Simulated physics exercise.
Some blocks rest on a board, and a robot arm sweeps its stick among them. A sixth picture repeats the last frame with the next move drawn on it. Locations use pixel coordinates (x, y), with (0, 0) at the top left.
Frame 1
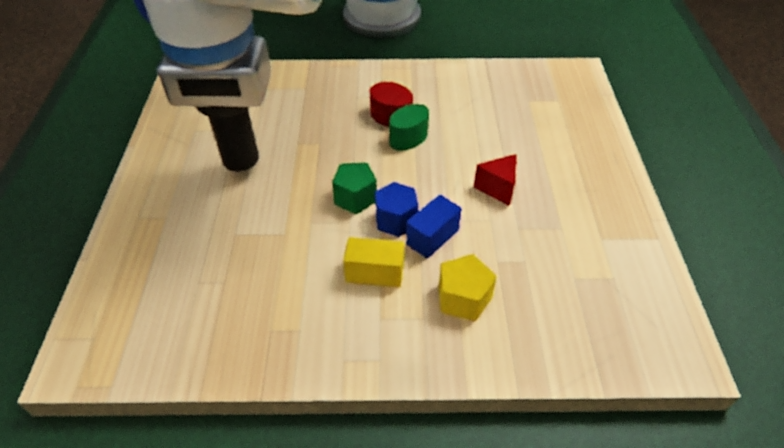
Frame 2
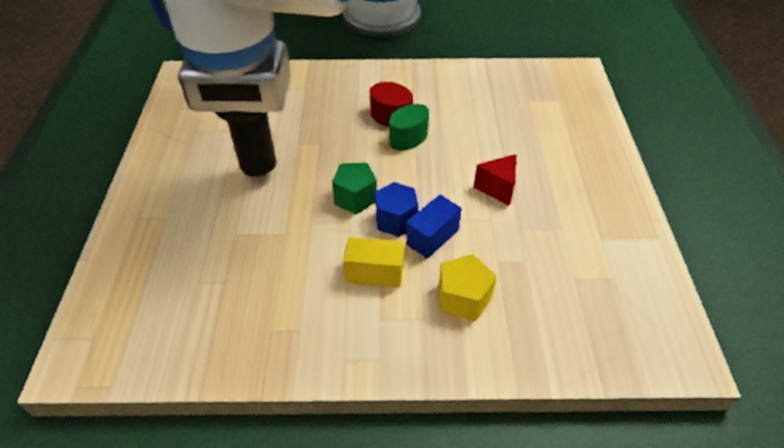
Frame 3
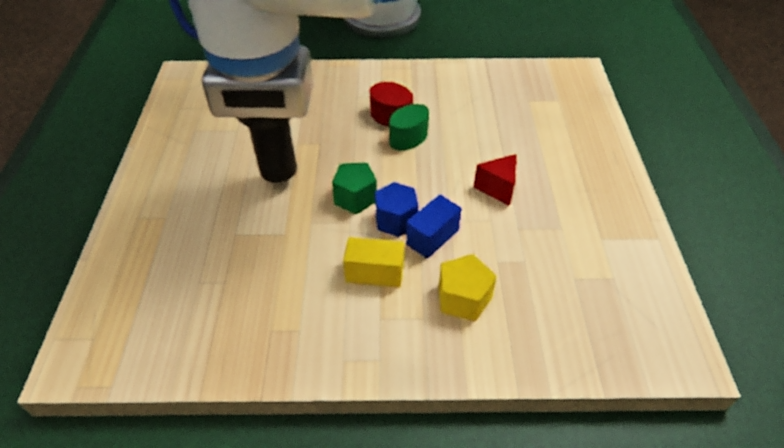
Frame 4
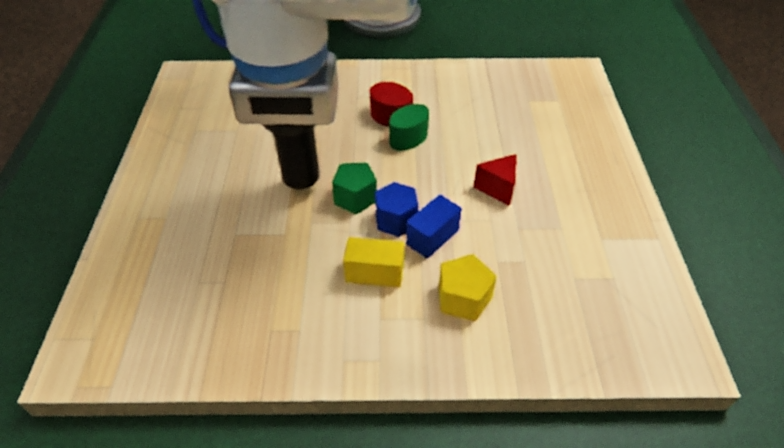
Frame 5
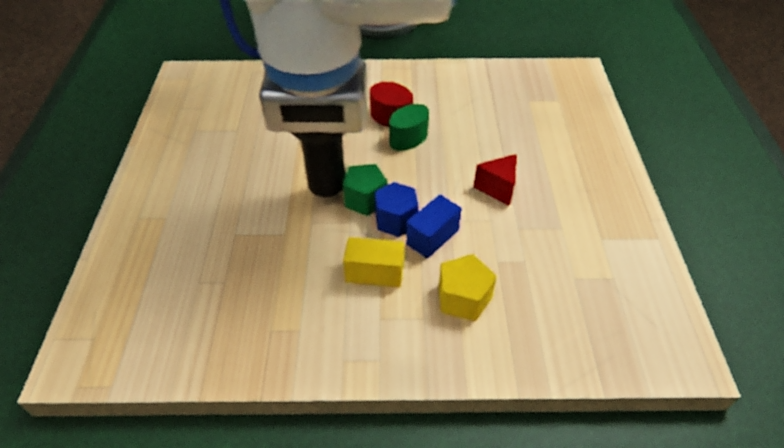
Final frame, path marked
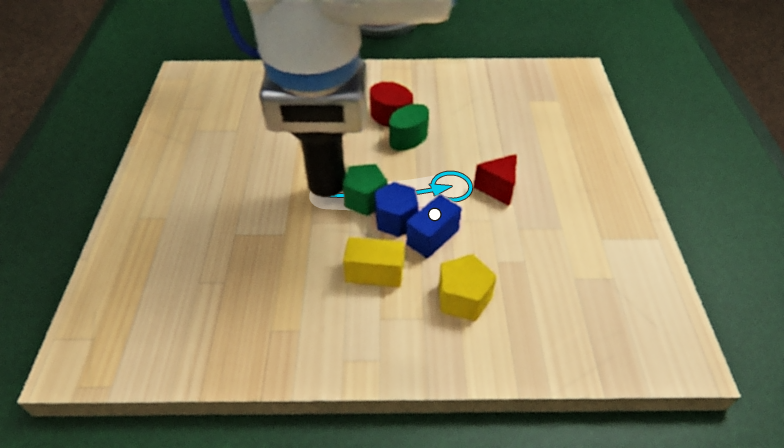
Robot arm sliding its black stick rightward across a wooden board and nudging a green pentagonal block slightly toward a blue hexagon.
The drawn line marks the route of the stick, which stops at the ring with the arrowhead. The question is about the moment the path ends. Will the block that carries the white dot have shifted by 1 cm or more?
I expect so.
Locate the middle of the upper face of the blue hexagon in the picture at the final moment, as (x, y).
At (456, 215).
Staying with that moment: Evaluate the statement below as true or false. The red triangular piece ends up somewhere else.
This is false.
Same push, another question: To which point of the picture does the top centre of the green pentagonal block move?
If I read the scene right, the answer is (484, 187).
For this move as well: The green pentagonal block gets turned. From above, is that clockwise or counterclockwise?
Seen from overhead, it turns clockwise.
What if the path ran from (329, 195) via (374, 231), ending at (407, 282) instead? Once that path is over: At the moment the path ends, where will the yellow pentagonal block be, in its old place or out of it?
It sits in its place.
The drawn path runs from (329, 195) by way of (391, 195) to (452, 186); the dot is on the blue oblong.
On the path given first. One third of the way, stick (370, 185); green pentagonal block (408, 182), turned 15° clockwise; blue hexagon (431, 208); blue oblong (458, 229), turned 20° clockwise.
Two thirds of the way, stick (412, 182); green pentagonal block (451, 184), turned 35° clockwise; blue hexagon (453, 215), turned 25° clockwise; blue oblong (472, 241), turned 35° clockwise.
At the end, stick (453, 175); green pentagonal block (484, 187), turned 65° clockwise; blue hexagon (456, 215), turned 35° clockwise; blue oblong (474, 243), turned 35° clockwise; red triangular piece not moved.
